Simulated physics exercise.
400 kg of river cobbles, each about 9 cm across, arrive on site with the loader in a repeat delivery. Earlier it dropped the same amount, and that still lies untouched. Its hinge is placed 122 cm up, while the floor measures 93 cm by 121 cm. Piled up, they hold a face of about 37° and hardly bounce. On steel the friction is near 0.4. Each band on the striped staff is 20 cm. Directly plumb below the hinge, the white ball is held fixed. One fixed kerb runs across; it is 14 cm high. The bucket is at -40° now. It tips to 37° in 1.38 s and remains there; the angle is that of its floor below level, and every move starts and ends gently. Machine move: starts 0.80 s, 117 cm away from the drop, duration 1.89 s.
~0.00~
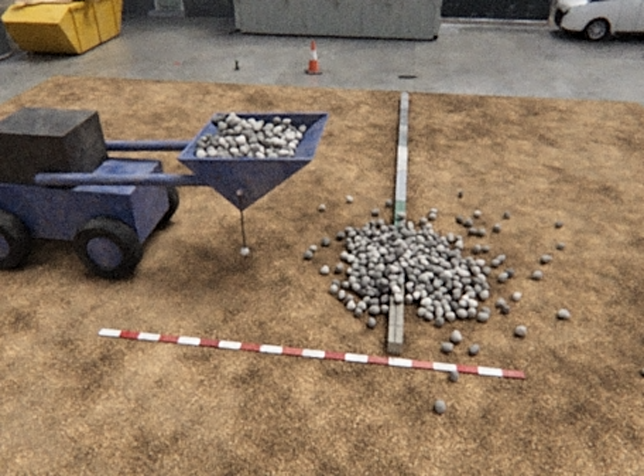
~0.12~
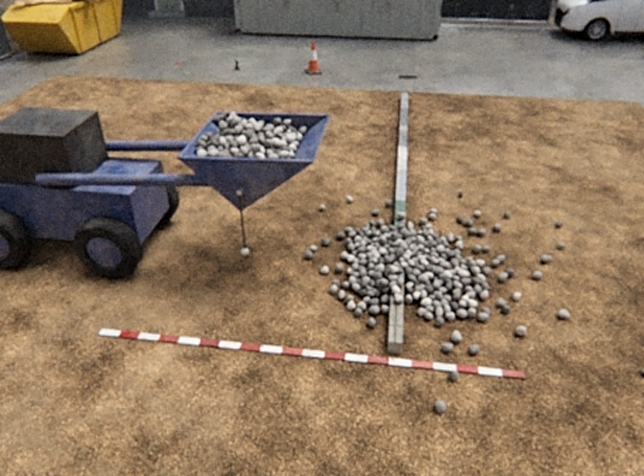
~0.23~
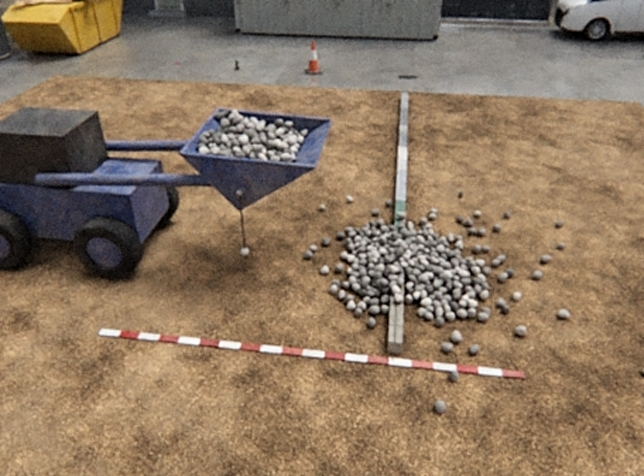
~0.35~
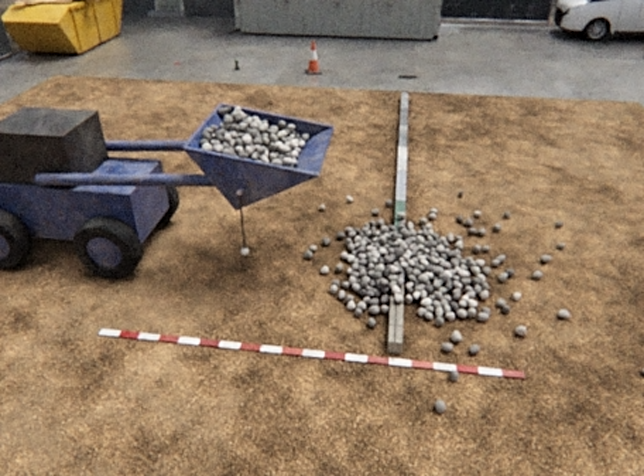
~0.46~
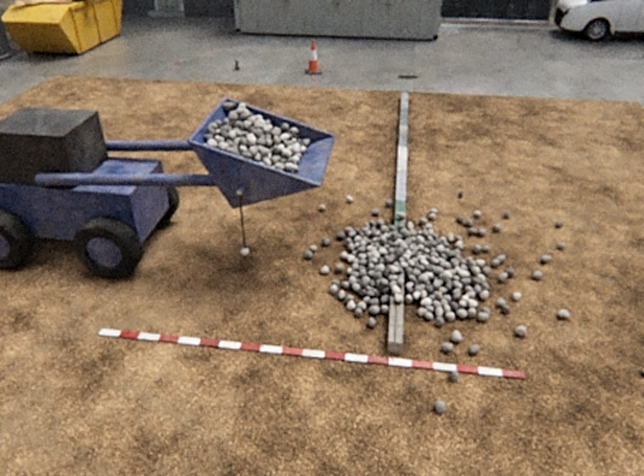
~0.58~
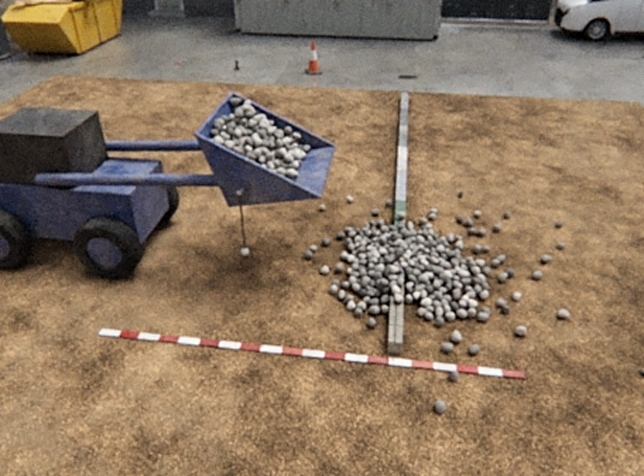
The blue loader's raised bucket of grey stones tilts down to the right beside a stone pile.
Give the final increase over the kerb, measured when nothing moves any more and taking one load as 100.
Close to 0 parts in a hundred.
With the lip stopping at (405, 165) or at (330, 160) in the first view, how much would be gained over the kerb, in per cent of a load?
Some 20 percent, and then 0 percent.
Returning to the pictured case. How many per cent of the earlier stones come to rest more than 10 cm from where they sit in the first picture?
Near 0 per cent, I reckon.
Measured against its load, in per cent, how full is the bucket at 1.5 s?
30 % still inside.
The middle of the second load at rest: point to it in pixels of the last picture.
They end up centred around (309, 256).
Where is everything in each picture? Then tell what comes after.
The first frame shows lip at (312, 160), floor tilted -40°, highest stones at (246, 126). The earlier load is highest near (399, 250), 25 cm above ground level, 47 % on this side of the kerb, 53 % over the kerb.
The second frame shows lip at (313, 162), floor tilted -38°, highest stones at (241, 126); the stones move at 0.1 m/s on average.
In the third frame, the bucket is at -34°, its lip at (315, 167); the top of the load is at (235, 121); the stones move at 0.2 m/s on average.
The fourth frame shows lip at (318, 176), floor tilted -28°, highest stones at (234, 116); the stones move at 0.3 m/s on average.
The fifth frame shows lip at (320, 186), floor tilted -20°, highest stones at (237, 112); the stones move at 0.3 m/s on average.
The sixth frame shows lip at (320, 197), floor tilted -11°, highest stones at (240, 110); the stones move at 0.4 m/s on average.
After 1.0 s the floor is at 25°; in per cent of one load, 100 in the bucket, 47 on this side of the kerb, 53 over the kerb; the foremost stones are at (552, 269).
After 1.5 s the floor is at 37°; in per cent of one load, 30 in the bucket, 117 on this side of the kerb, 53 over the kerb; the foremost stones are at (552, 269).
After 3.1 s the floor is at 37°; in per cent of one load, 0 in the bucket, 147 on this side of the kerb, 53 over the kerb; the foremost stones are at (552, 269).
After 5.9 s the floor is at 37°; in per cent of one load, 0 in the bucket, 147 on this side of the kerb, 53 over the kerb; the foremost stones are at (552, 269). Net gain over the kerb, 0.
